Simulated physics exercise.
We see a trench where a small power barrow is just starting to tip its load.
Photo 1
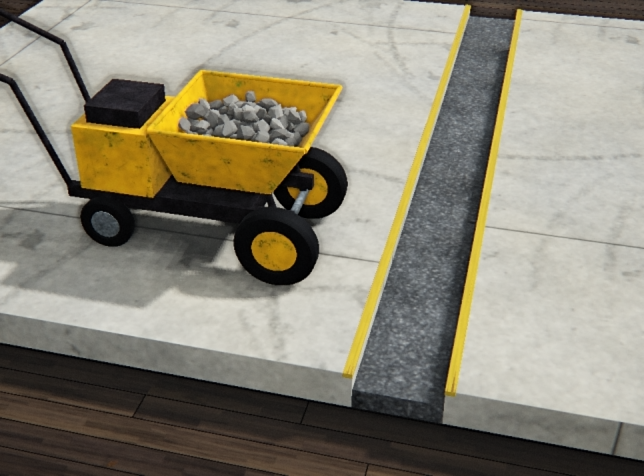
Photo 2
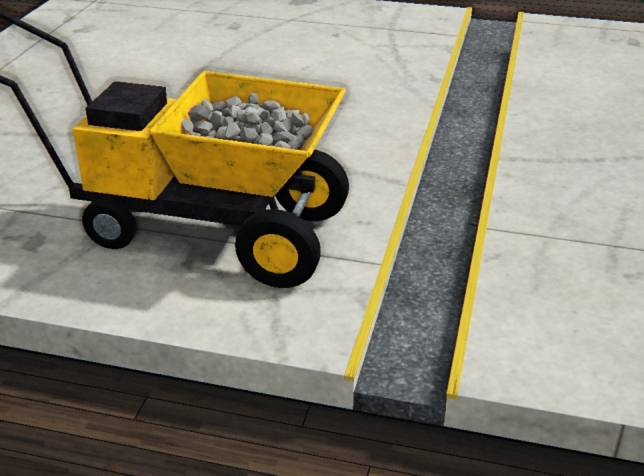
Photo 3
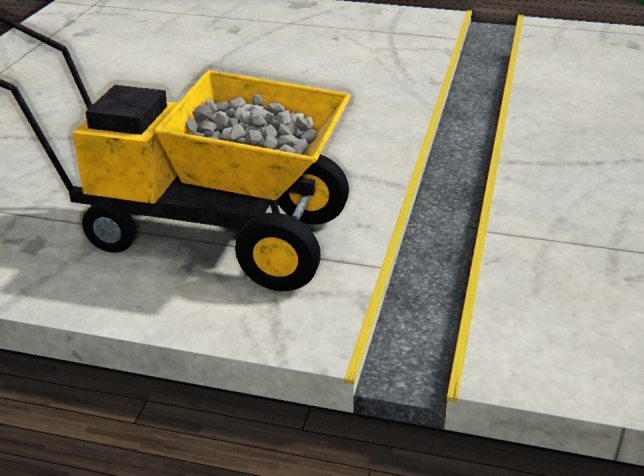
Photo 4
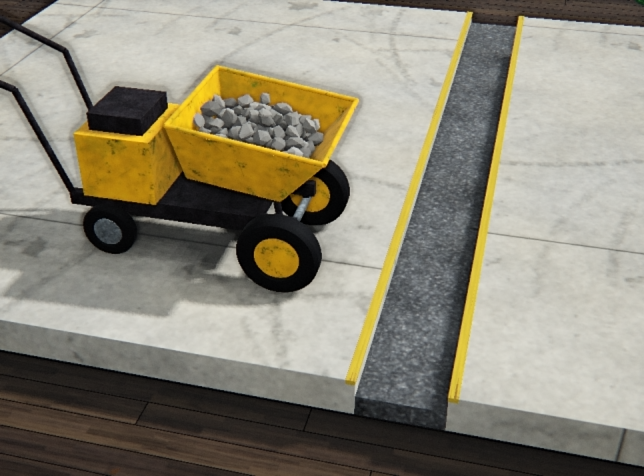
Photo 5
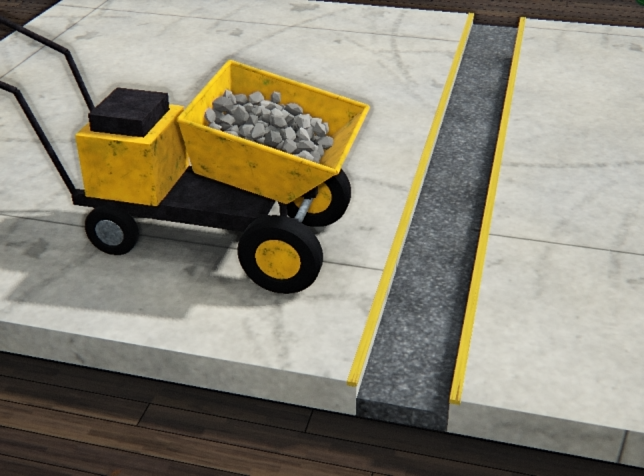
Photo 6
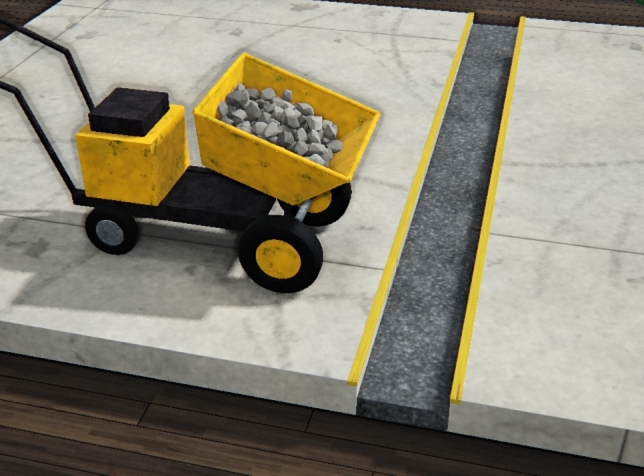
On a pale slab beside a shallow, dark trench edged in yellow, a small yellow power barrow stands with a skip of broken grey stones; the skip starts level, then gradually tilts toward the trench on the right.
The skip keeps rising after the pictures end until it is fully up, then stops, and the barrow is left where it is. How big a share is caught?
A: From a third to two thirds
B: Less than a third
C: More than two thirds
More than two thirds.
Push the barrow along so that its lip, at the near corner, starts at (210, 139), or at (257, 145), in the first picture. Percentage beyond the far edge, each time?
About 0 % and about 0 %.
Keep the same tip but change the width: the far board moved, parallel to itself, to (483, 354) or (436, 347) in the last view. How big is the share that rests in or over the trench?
I'd put it near 90 in a hundred, then near 60 in a hundred.
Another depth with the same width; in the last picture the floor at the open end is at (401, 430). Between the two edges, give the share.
It works out to some 90 per cent.
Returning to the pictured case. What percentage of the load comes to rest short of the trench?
That share is about 0 percent.
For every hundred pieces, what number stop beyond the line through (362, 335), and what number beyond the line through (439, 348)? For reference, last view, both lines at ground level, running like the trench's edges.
Roughly 90 and 20 percent.
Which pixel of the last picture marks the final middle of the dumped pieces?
The centre comes to rest close to (438, 277).
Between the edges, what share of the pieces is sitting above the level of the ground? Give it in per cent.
35 %.
Soon after the last picture, skip tipped steeply; all in the skip.
A little later, skip tipped steeply; most in the skip; a small part in or heaped over the trench; a small part falling.
Later still, skip tipped right over; about a third in the skip; about half in or heaped over the trench; a stray few beyond it.
By the end, skip tipped right over; a small part in the skip; most in or heaped over the trench; a small part beyond it.
